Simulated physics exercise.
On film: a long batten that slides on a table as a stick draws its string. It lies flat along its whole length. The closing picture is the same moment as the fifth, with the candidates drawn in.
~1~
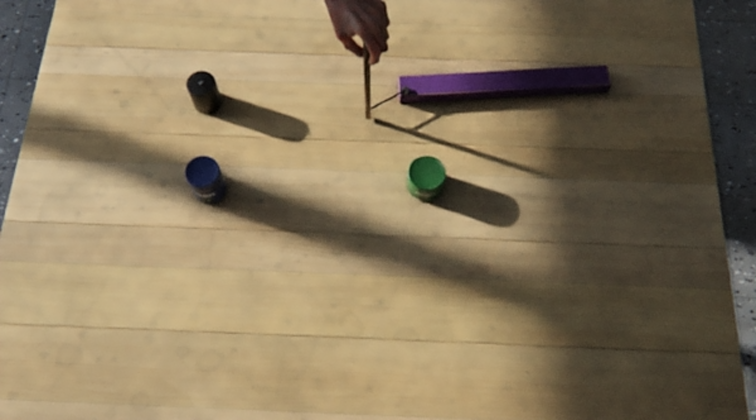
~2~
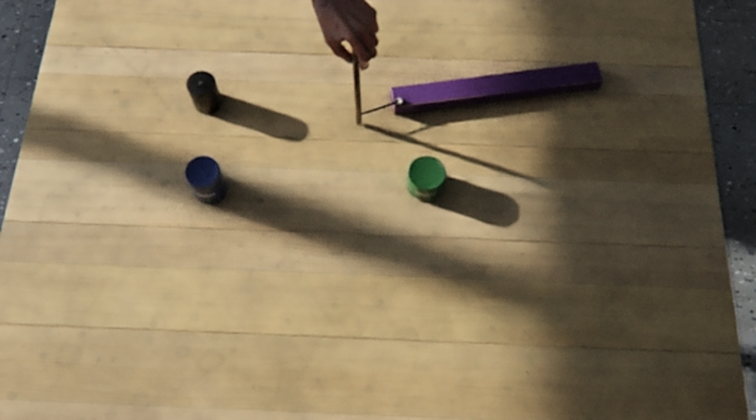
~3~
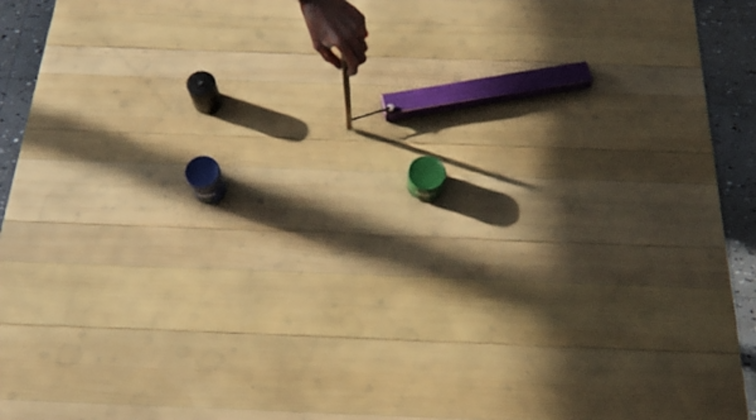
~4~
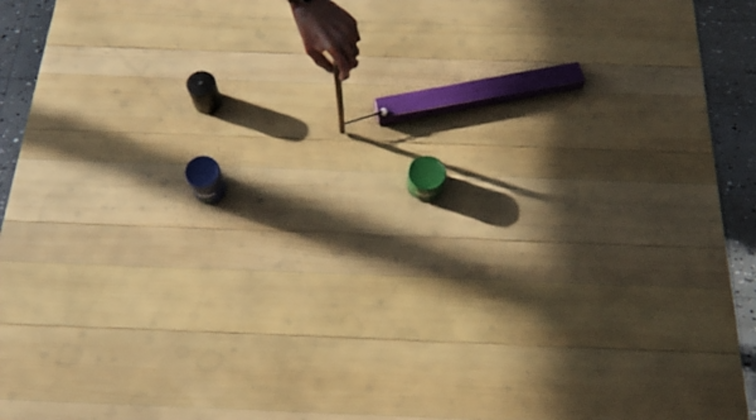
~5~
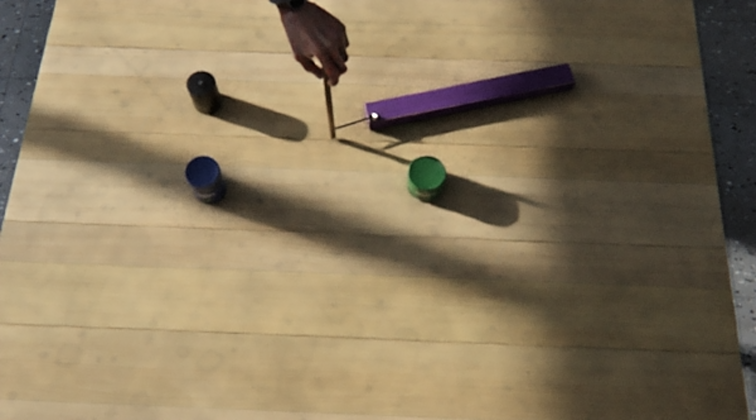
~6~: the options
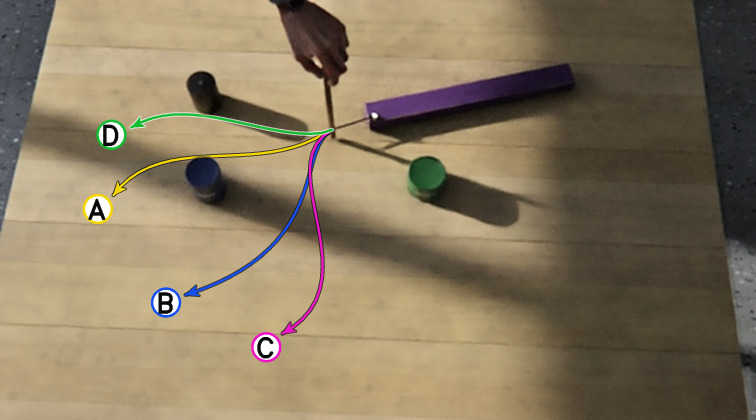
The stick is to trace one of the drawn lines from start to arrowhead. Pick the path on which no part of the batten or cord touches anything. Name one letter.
Only B misses them all.
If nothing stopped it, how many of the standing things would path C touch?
One.
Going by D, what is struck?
The black candle.
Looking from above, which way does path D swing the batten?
It turns clockwise.
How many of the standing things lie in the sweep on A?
One.
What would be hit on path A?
It meets the blue jar.
On the marked copy, A from (332, 130) via (215, 156) to (113, 195); B from (332, 130) via (283, 232) to (186, 295); C from (332, 130) via (319, 234) to (282, 334); D from (332, 130) via (226, 120) to (131, 127).
With B. Early on, foot of the stick (302, 199), middle of the batten (423, 120).
Further on, foot of the stick (248, 266), middle of the batten (365, 170).
At the end, foot of the stick (177, 298), middle of the batten (310, 210); nothing has been touched.
As for the rest, A meets the blue jar; C meets the green tub; D meets the black candle.
